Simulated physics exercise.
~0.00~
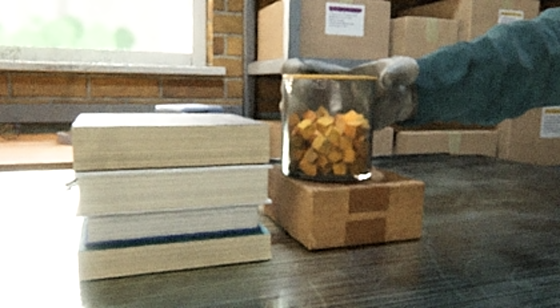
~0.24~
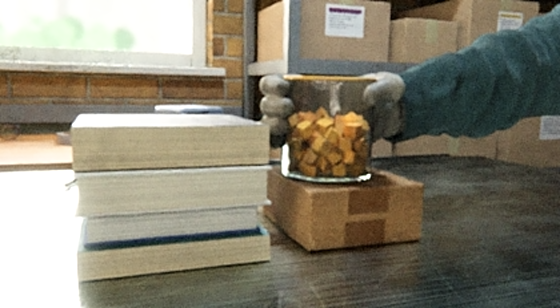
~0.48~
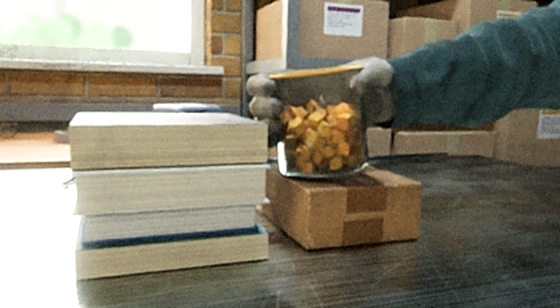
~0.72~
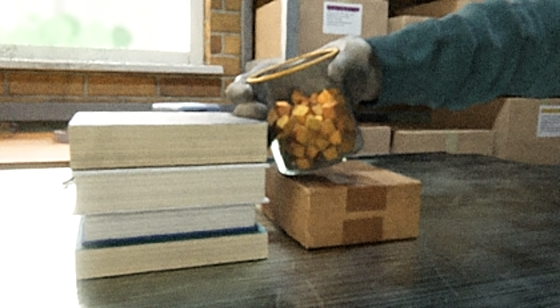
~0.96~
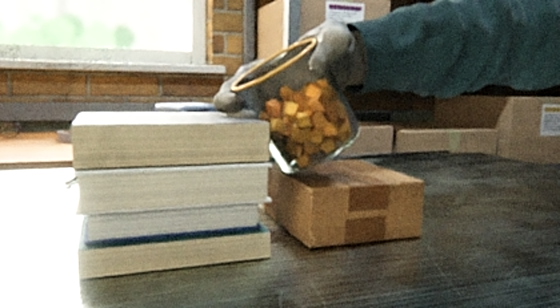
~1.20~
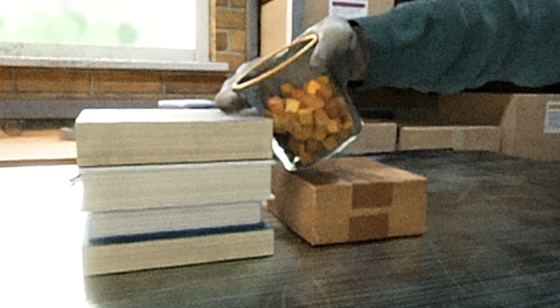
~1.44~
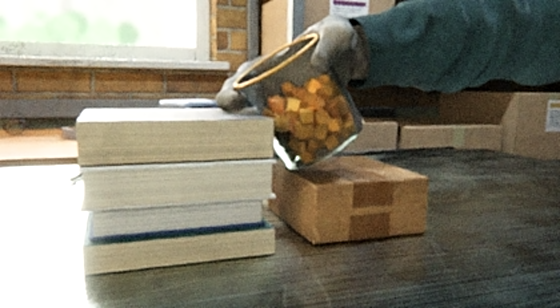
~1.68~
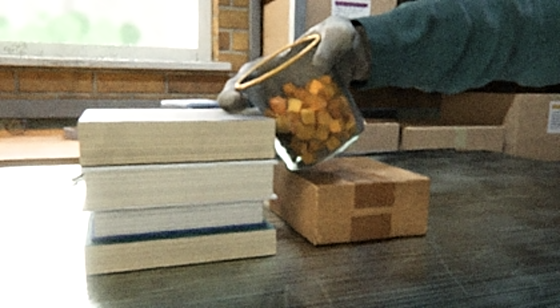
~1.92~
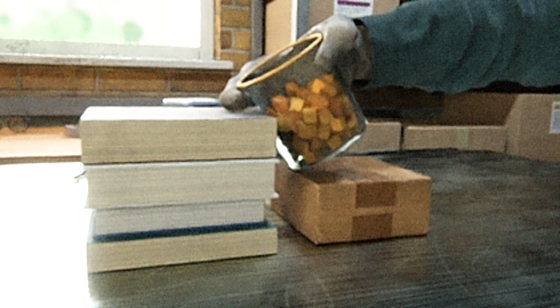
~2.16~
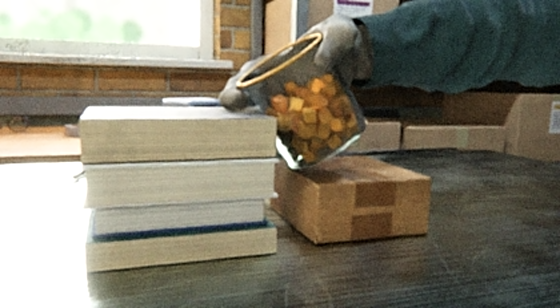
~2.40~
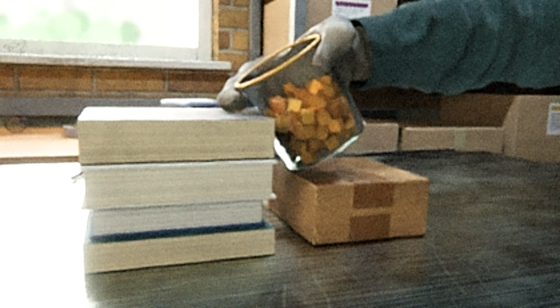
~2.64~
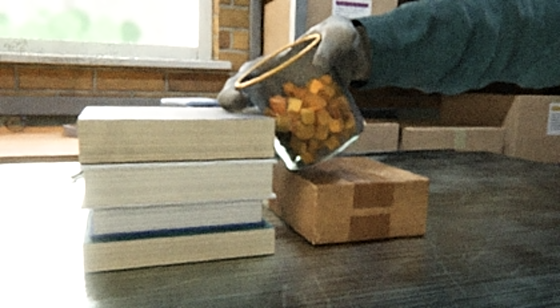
The video shows a gloved hand lifting a clear glass of orange-yellow chunks off a small cardboard box and tipping it left toward a pile of books, where it stays tilted against the pile, still held, with the chunks inside.
